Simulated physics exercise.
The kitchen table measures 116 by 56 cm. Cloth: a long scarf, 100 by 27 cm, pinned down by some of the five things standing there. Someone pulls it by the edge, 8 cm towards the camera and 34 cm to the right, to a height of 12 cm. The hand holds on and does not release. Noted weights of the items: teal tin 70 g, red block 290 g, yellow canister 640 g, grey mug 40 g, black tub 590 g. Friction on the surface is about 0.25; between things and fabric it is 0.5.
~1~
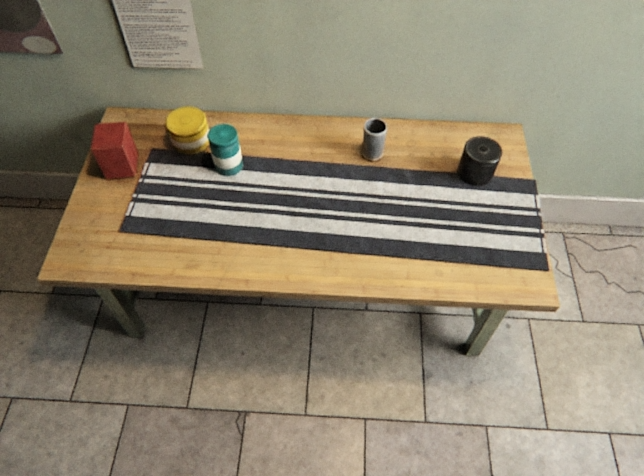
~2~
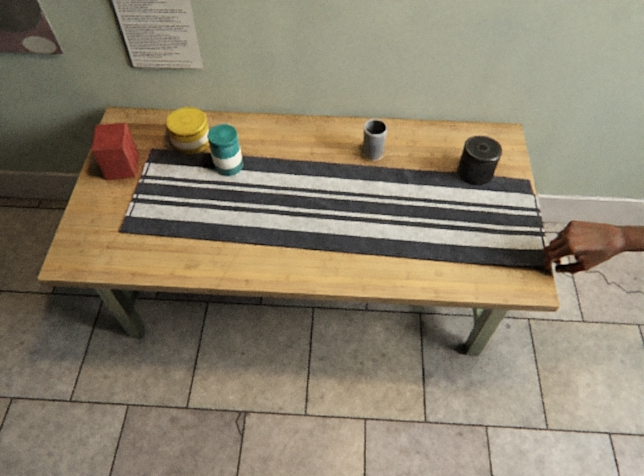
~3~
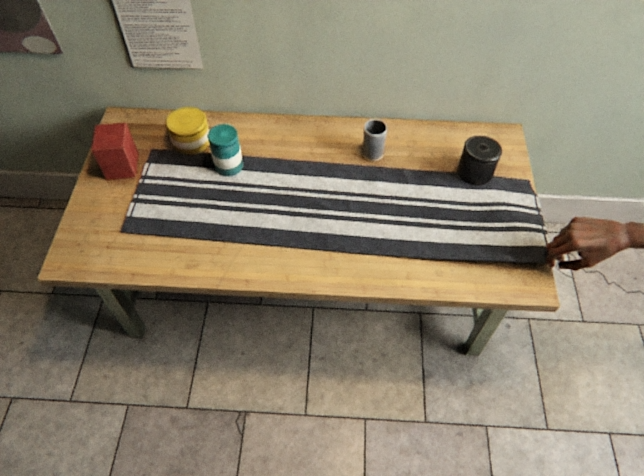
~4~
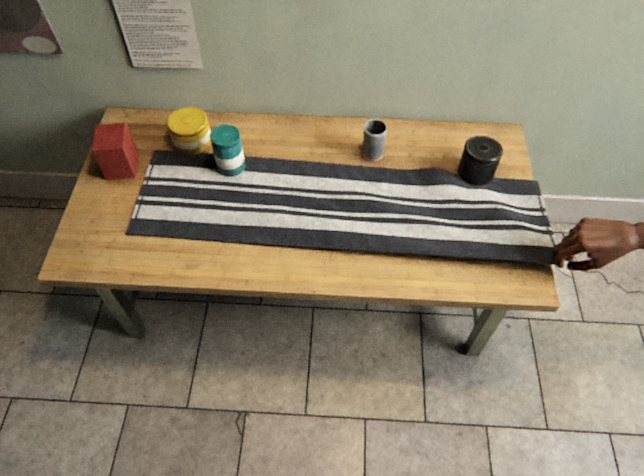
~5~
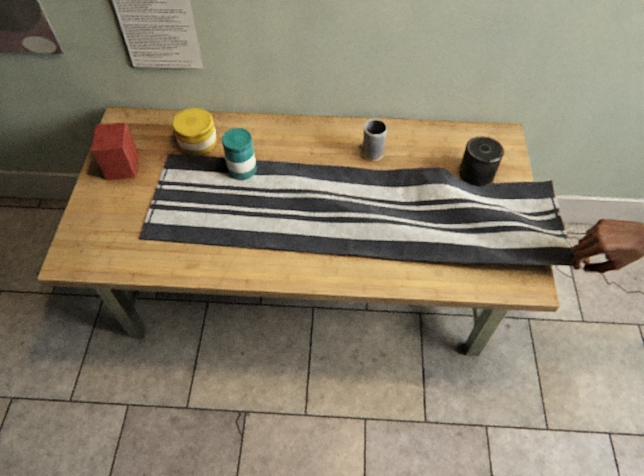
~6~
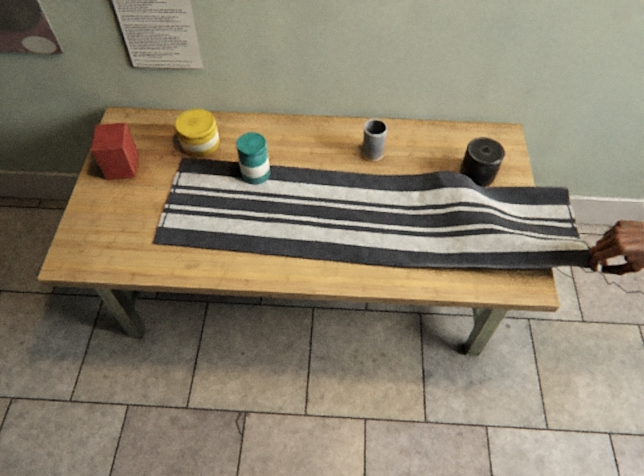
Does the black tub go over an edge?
Note: Black tub is still on it.
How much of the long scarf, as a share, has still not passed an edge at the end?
I'd estimate close to 55 per cent.
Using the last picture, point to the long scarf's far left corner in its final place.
That corner ends up near pixel (298, 188) in the last view.
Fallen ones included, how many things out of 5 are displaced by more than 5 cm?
That comes to 1 of the things.
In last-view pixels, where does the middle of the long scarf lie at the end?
Midpoint, last view: Approx. (502, 262).
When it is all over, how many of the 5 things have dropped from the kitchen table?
Count recorded: 0.
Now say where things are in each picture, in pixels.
In the first frame, black tub (484, 149); long scarf corners (120, 232) (152, 149) (536, 180) (549, 271).
In the second frame, long scarf corners (120, 232) (152, 149); grip (552, 268).
In the third frame, long scarf corners (120, 232) (152, 149); grip (555, 264).
In the fourth frame, teal tin (225, 134); long scarf corners (126, 234) (154, 150); grip (563, 265).
In the fifth frame, teal tin (237, 138); yellow canister (192, 121); long scarf corners (139, 239) (552, 180); grip (580, 267).
In the sixth frame, black tub (486, 150); long scarf corners (152, 243) (567, 188); grip (598, 269).
Next, 85 % of the long scarf is still over the top; teal tin 17 cm off its start, yellow canister 2 cm off its start.
Then, 70 % of the long scarf is still over the top; teal tin 27 cm off its start, yellow canister 2 cm off its start.
After that, 65 % of the long scarf is still over the top; teal tin 35 cm off its start at (358, 174), yellow canister 2 cm off its start at (195, 122).
Later, 60 % of the long scarf is still over the top; teal tin 39 cm off its start, yellow canister 2 cm off its start.
At the end, 55 % of the long scarf is still over the top; black tub 1 cm off its start at (487, 150), teal tin 40 cm off its start at (382, 179), yellow canister 2 cm off its start at (195, 122).
